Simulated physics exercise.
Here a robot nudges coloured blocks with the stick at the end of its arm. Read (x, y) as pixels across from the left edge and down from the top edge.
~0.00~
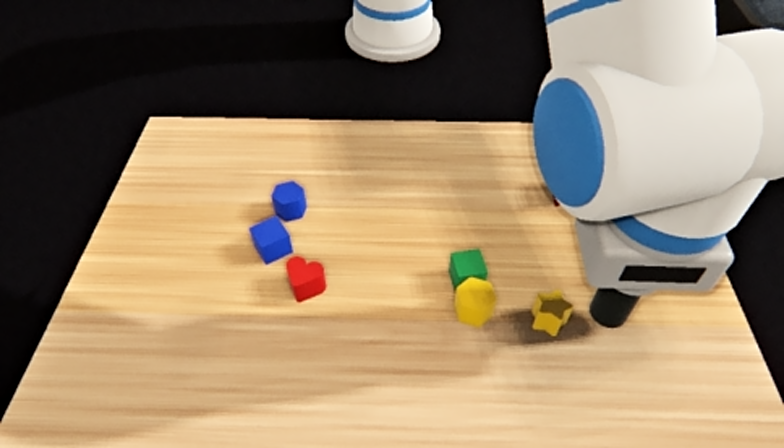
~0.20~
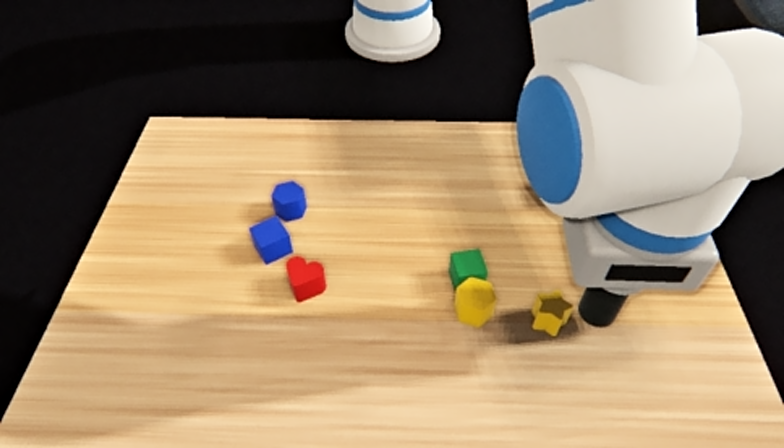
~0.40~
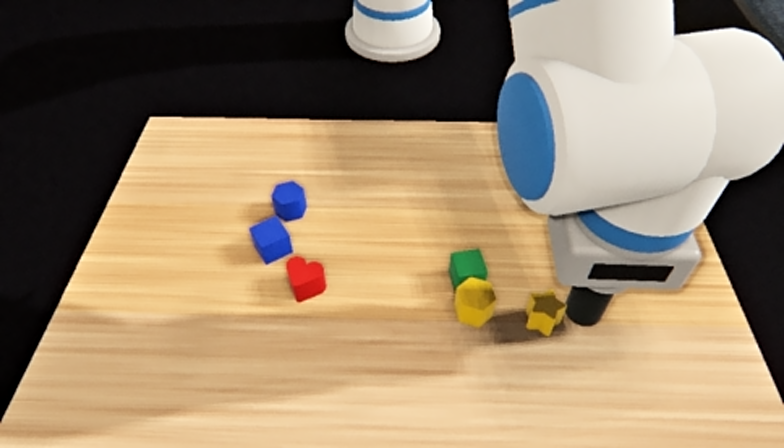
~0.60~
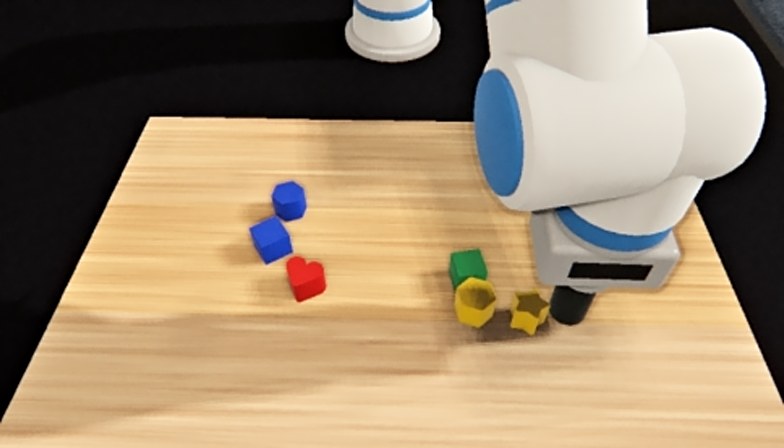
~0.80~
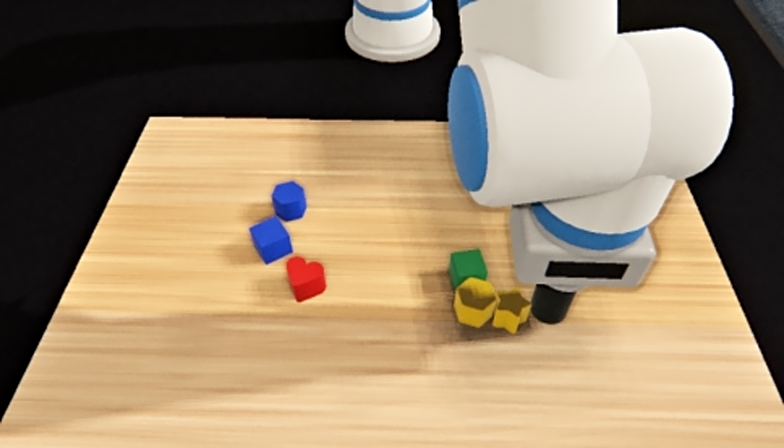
At first, the robot arm's dark stick is to the right of a yellow star block, with a yellow hexagonal block and a green block further left. The stick moves left and pushes the star until it sits close beside the yellow hexagonal block, while the blue and red blocks stay still.
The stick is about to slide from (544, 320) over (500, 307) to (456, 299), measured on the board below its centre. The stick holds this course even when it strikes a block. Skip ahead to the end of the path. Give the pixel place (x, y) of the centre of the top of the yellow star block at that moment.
Just about (423, 288).
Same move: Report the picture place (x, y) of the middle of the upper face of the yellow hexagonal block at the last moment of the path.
I'd place it at (392, 294), taking the centre of its top.
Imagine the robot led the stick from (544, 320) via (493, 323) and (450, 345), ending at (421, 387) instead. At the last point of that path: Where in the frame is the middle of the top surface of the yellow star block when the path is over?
It should be at about (428, 308).
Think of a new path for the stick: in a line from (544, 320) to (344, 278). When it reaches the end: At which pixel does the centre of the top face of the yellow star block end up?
The centre of its top face lies at (323, 281).
What follows on the original path. Halfway along, stick at (502, 296); yellow hexagonal block at (434, 292), turned 10° anticlockwise; yellow star block at (467, 292).
At the end, stick at (458, 288); green square piece at (462, 255), turned 15° clockwise; yellow hexagonal block at (392, 294), turned 25° anticlockwise; yellow star block at (423, 288), turned 25° anticlockwise.
